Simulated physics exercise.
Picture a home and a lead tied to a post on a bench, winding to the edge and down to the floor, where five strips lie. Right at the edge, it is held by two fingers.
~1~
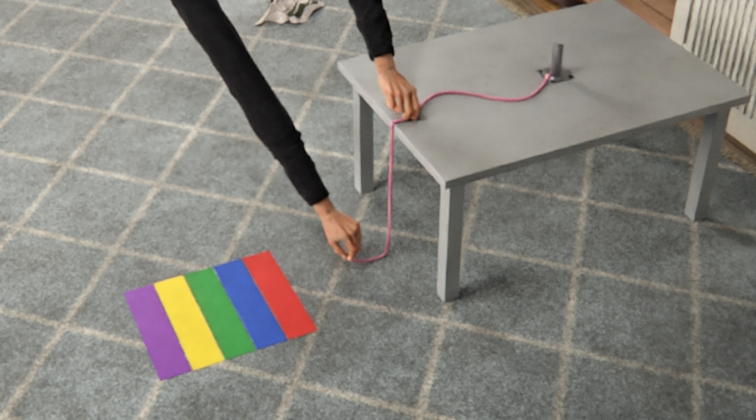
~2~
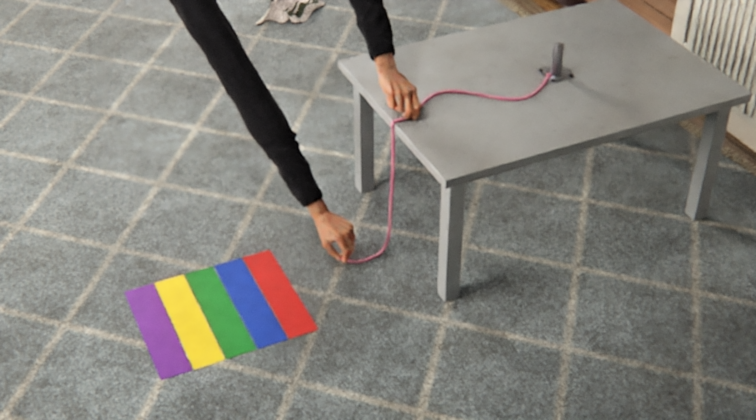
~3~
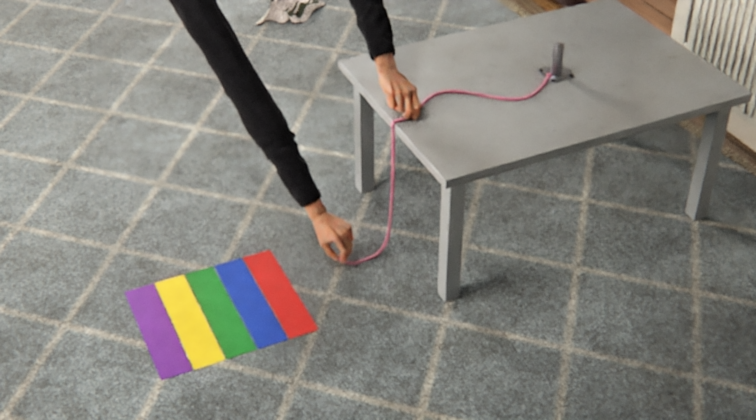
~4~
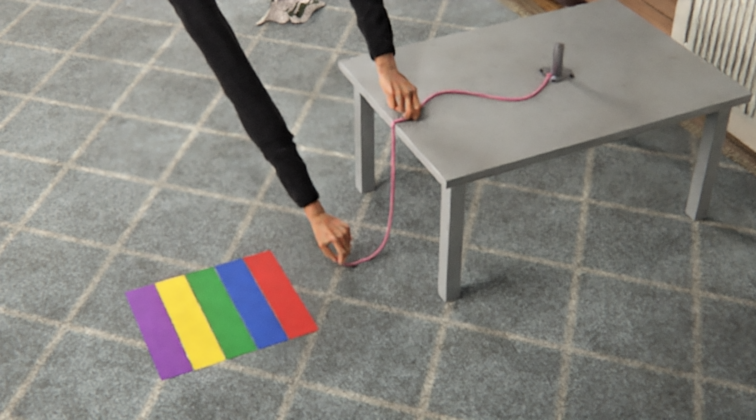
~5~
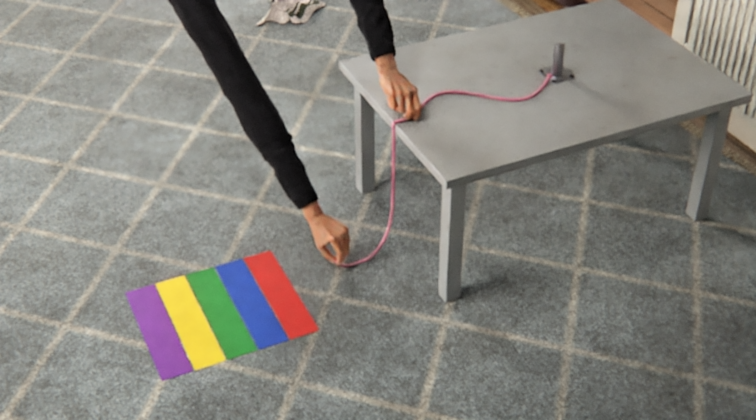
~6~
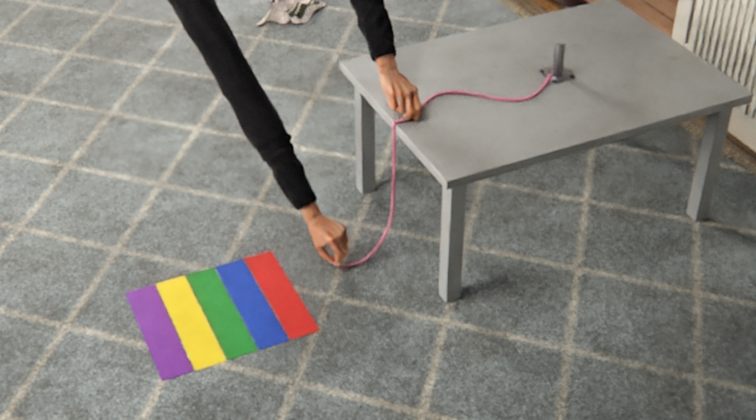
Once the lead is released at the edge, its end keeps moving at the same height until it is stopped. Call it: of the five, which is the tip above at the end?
The green strip.
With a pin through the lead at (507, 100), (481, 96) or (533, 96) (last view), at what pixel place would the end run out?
Estimated pixels in sequence: (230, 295), (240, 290) and (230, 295).
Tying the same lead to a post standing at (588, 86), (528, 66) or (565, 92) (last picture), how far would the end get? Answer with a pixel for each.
Approximate pixels in order: (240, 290), (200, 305), (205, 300).
A little later, end near (280, 279); over red.
Next, end near (242, 290); over blue.
When it is tight, end near (219, 297); over green. It gets as far as the green strip.
